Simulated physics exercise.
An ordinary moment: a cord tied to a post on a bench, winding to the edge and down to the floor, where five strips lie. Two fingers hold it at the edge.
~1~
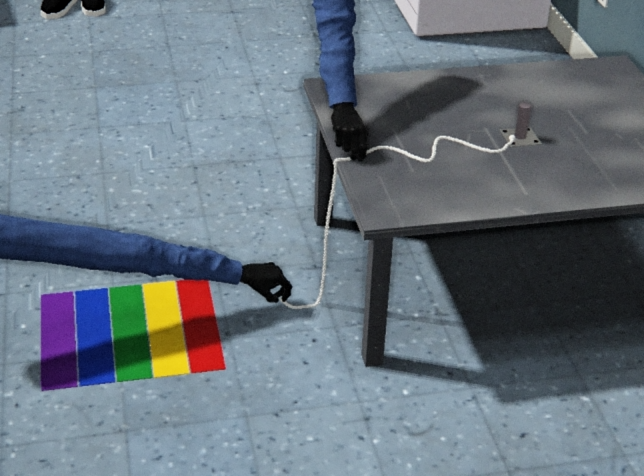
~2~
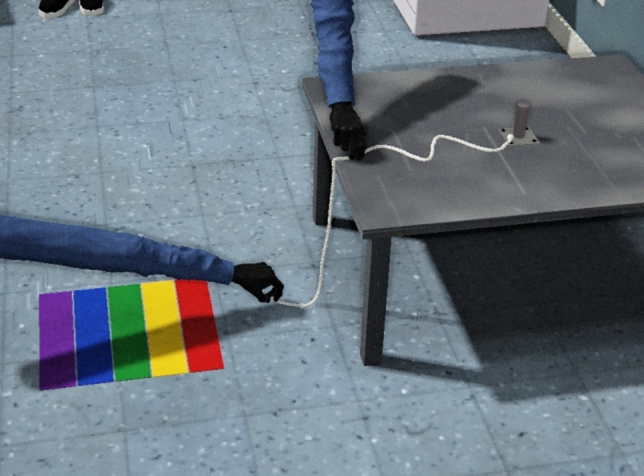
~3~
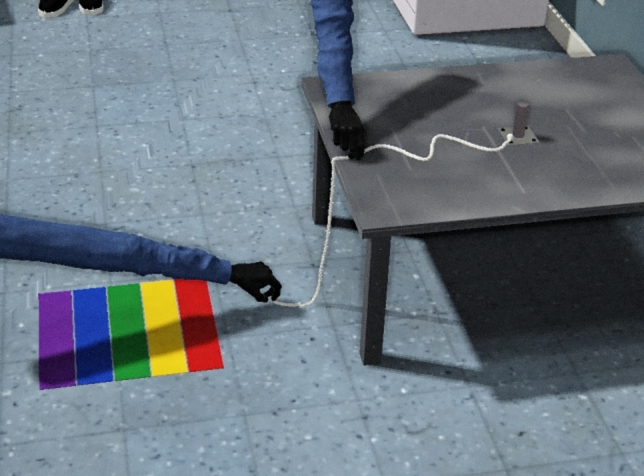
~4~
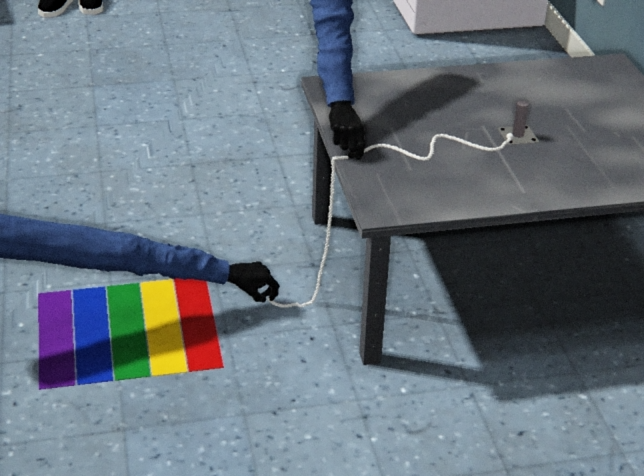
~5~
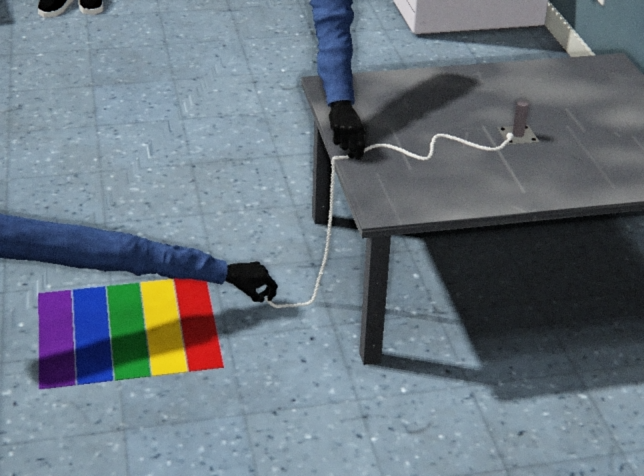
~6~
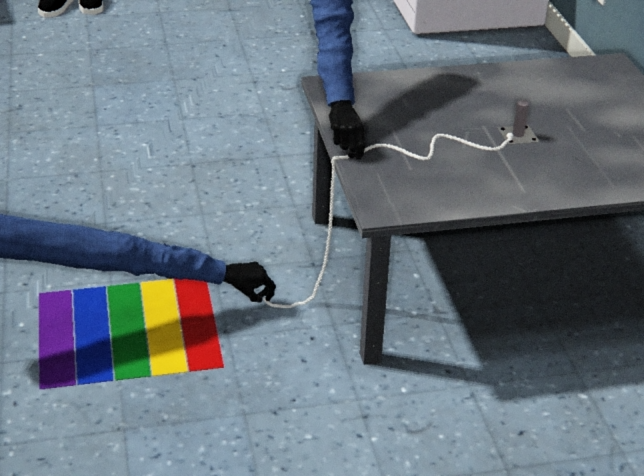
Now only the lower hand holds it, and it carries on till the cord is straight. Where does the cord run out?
The end stops over the blue strip.
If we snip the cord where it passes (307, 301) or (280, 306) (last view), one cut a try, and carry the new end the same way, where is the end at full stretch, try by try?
The places are (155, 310) and (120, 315).
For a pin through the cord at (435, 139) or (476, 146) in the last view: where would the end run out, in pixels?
In that order: (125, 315) and (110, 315).
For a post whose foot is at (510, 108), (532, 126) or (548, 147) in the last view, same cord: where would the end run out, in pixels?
In that order: (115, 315), (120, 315) and (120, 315).
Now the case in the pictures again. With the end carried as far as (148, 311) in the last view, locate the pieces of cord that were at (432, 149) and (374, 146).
The first at (394, 150), the second at (329, 174).
Soon after, end near (148, 311); over yellow.
Then, end near (113, 315); over green.
At full stretch, end near (91, 318); over blue. It gets as far as the blue strip.
